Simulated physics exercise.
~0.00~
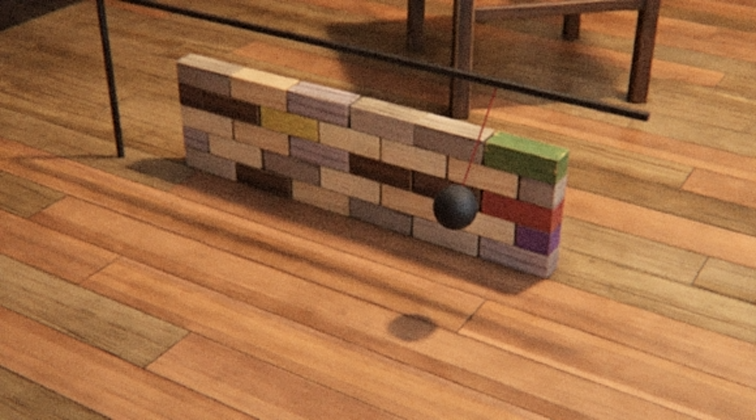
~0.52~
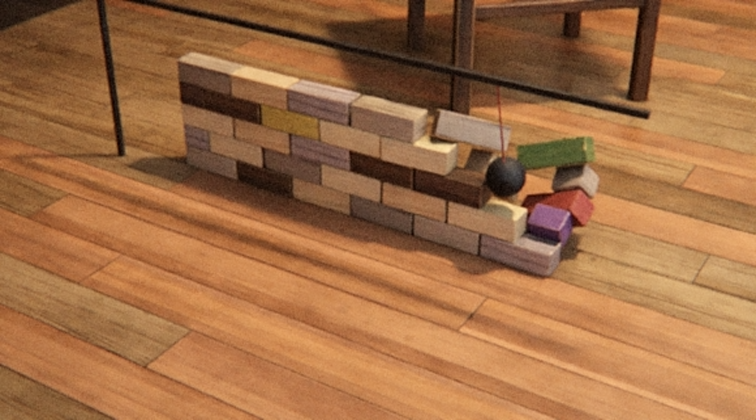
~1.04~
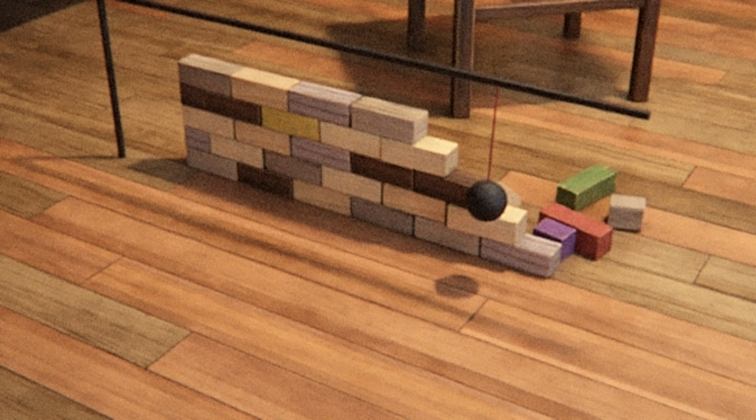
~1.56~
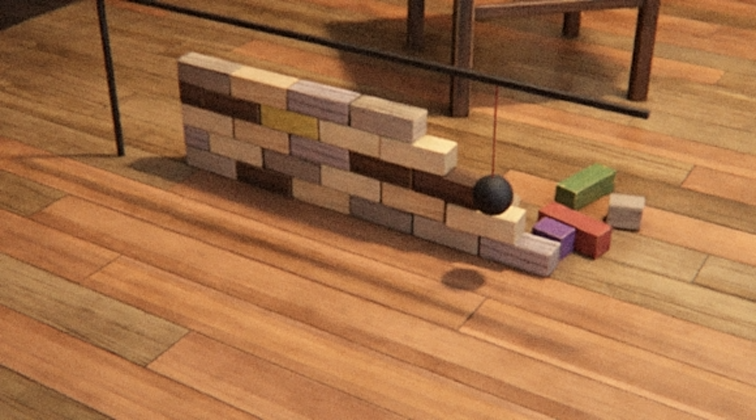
A dark ball hanging from a line swung into the right end of a low wall of wooden blocks, knocking the green, red and purple ones loose, then drifted beside the gap while the fallen blocks lay on the floor and the rest stood.
